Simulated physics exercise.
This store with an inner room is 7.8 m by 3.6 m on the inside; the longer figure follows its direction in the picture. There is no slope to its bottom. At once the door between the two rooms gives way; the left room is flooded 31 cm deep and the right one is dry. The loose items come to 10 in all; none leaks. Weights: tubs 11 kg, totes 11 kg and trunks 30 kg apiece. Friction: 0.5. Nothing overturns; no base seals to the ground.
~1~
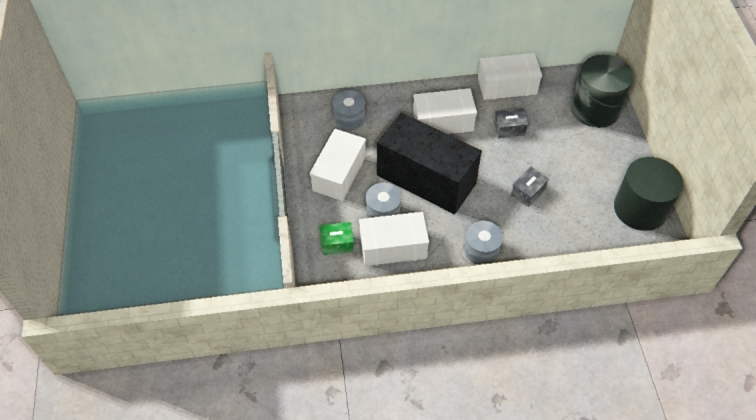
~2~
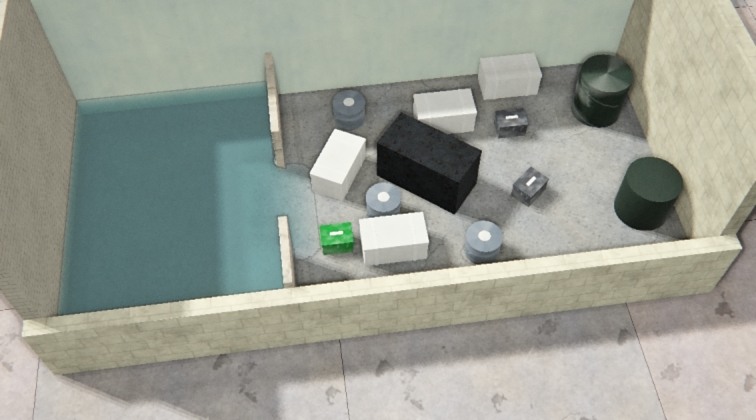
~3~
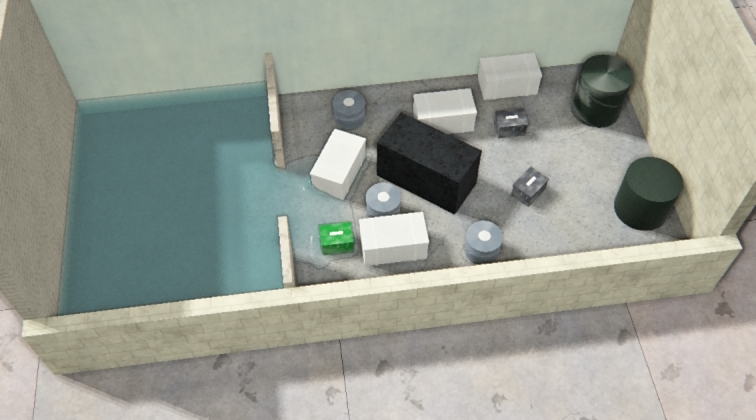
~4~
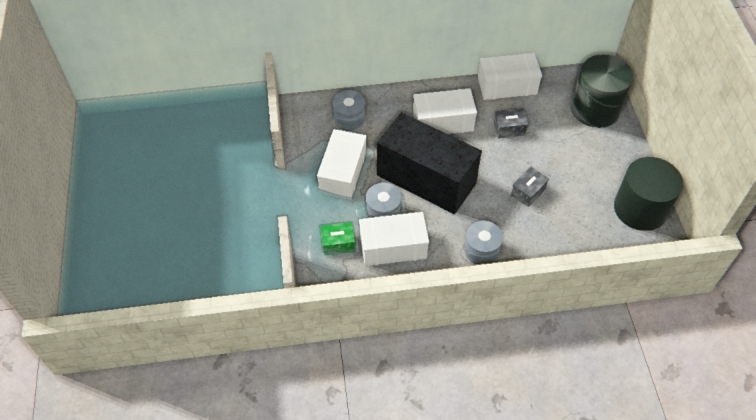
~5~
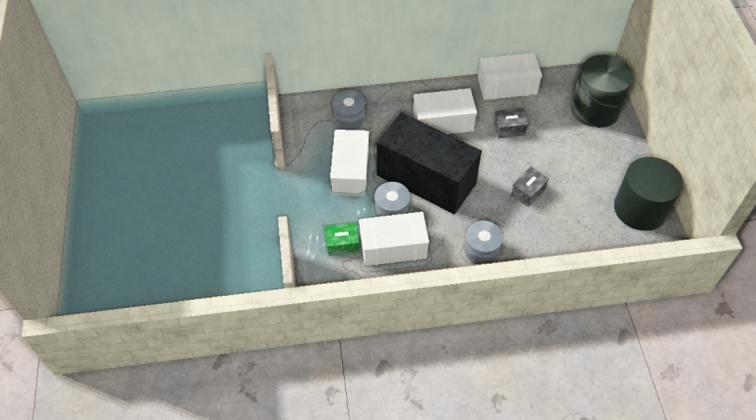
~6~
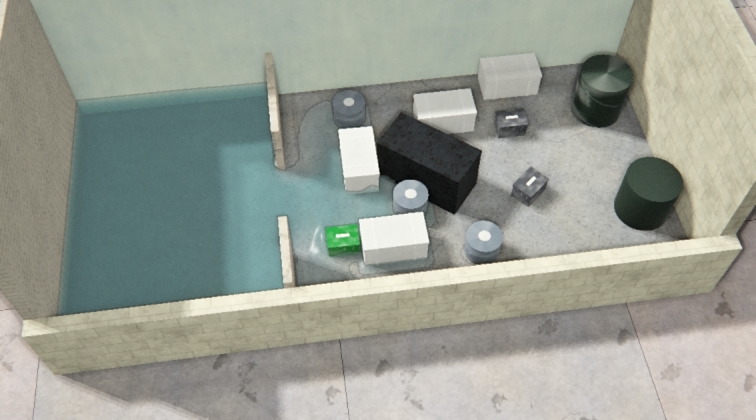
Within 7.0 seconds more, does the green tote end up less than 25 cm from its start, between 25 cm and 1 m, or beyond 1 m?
It ends up 25 cm to 1 m away.
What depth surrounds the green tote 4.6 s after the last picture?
About 8 cm.
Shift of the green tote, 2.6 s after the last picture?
By that time, close to 50 cm.
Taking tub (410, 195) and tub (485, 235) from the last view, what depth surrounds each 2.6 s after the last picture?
Some 7 cm at the first, some 7 cm at the second.
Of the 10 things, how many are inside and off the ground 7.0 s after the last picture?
Of them, 7.
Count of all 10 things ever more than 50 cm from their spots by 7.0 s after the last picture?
The total is 6.
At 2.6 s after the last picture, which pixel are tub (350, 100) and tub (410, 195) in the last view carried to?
Somewhere about (363, 80) and (598, 212).
Then, 0.6 s after the last picture the green tote is near (342, 256), 0.3 m from its start, aground; 0 afloat.
Then, 2.6 s after the last picture the green tote is near (343, 266), 0.5 m from its start, aground; 4 afloat.
Then, 4.6 s after the last picture the green tote is near (334, 266), 0.5 m from its start, aground; 4 afloat.
Then, 7.0 s after the last picture the green tote is near (311, 268), 0.6 m from its start, afloat; 7 afloat.
